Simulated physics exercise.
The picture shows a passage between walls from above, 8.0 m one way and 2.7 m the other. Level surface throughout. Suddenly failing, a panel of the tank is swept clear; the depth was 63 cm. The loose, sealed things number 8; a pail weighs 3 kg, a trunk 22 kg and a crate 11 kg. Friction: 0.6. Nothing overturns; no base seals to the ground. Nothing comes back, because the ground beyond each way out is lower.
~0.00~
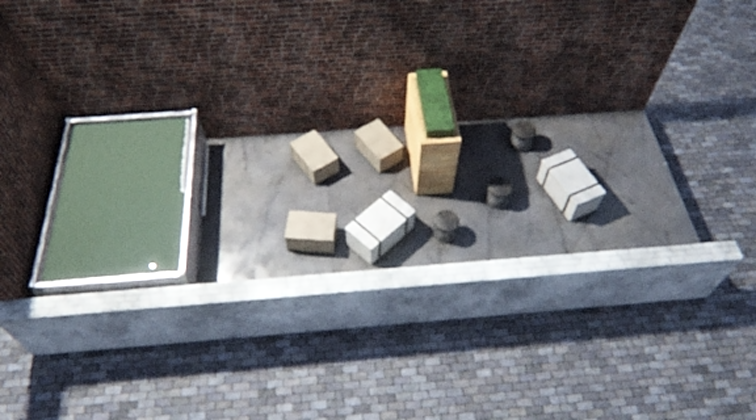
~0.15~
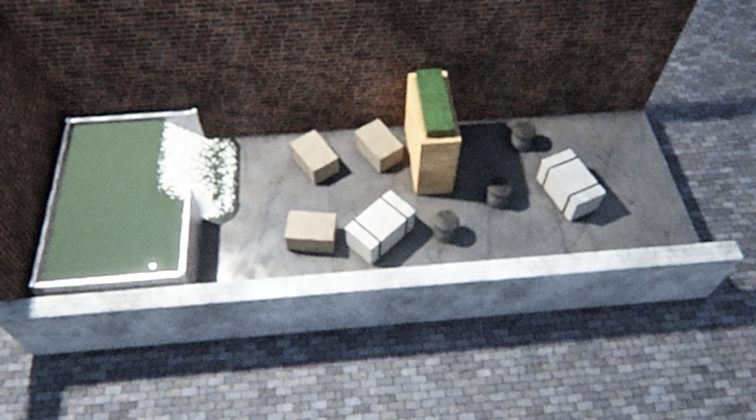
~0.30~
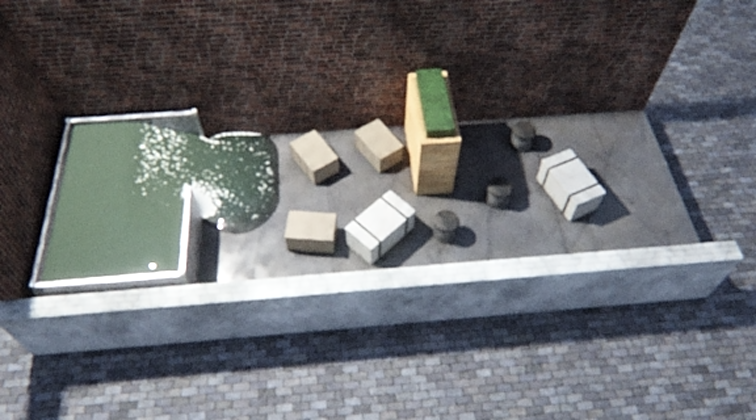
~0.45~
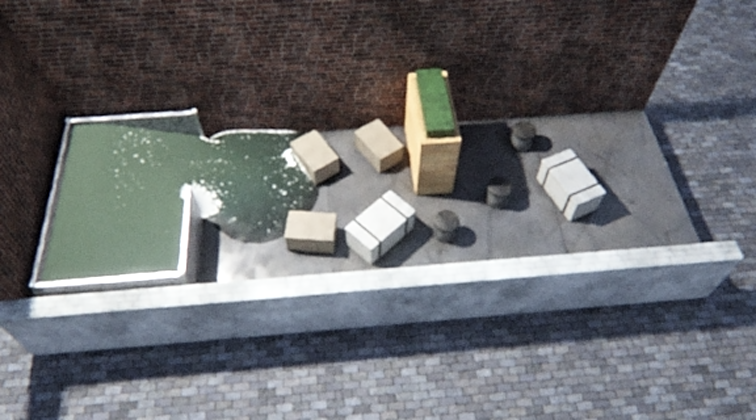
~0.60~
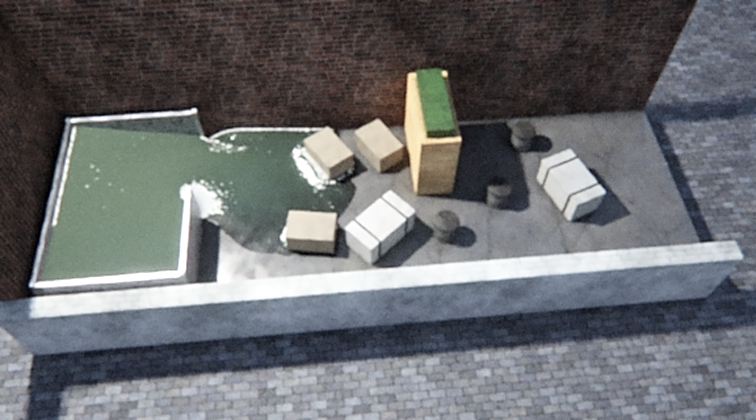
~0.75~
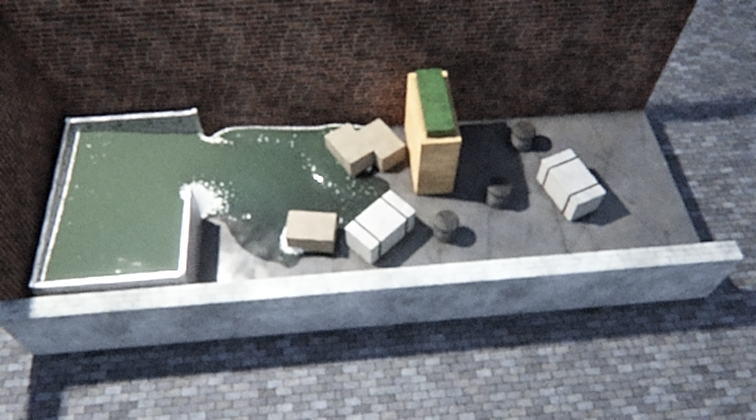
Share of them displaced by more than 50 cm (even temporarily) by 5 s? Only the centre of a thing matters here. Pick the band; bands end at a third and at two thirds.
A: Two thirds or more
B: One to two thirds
The answer is A.
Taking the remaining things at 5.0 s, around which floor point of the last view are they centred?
Near (463, 195).
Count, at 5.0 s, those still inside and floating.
Of them, 2.
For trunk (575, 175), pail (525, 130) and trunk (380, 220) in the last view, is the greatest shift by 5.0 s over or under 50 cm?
Listed order: Beyond the mark, within the mark and beyond the mark.
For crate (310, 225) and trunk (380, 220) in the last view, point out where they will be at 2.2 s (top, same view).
Roughly (337, 251), then roughly (407, 261).
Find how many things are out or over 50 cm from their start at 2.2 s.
My count gives 5.
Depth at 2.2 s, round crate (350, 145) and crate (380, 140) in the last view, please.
Some 26 cm at the first, some 41 cm at the second.
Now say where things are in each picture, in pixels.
In the first frame, a crate at (314, 150), on the bottom; a crate at (379, 139), on the bottom; 3.7 m2 under water; 0 of 8 have shifted.
In the second frame, a crate at (314, 150), on the bottom; a crate at (379, 139), on the bottom; 4.4 m2 under water; 0 of 8 have shifted.
In the third frame, a crate at (314, 150) rests on the ground; a crate at (379, 139), on the bottom; water covers 5.2 m2; 0 of 8 have shifted.
In the fourth frame, a crate at (314, 150), on the bottom; a crate at (379, 139) rests on the ground; water covers 6.1 m2; 0 of 8 have shifted.
In the fifth frame, a crate at (328, 147) rests on the ground, 20 cm from its start; a crate at (379, 139), on the bottom; 6.8 m2 under water; 1 of 8 have shifted.
In the sixth frame, a crate at (349, 143) rests on the ground, 49 cm from its start; a crate at (381, 138) rests on the ground; 7.7 m2 under water; 1 of 8 have shifted.
After 1.1 s 1 of 8 are over 50 cm from their spots; 1 afloat.
After 2.2 s 5 of 8 are over 50 cm from their spots; 2 afloat.
After 3.5 s 4 of 8 are over 50 cm from their spots; 4 afloat.
After 5.0 s 7 of 8 are over 50 cm from their spots, and 7 have been at some point; 2 afloat.
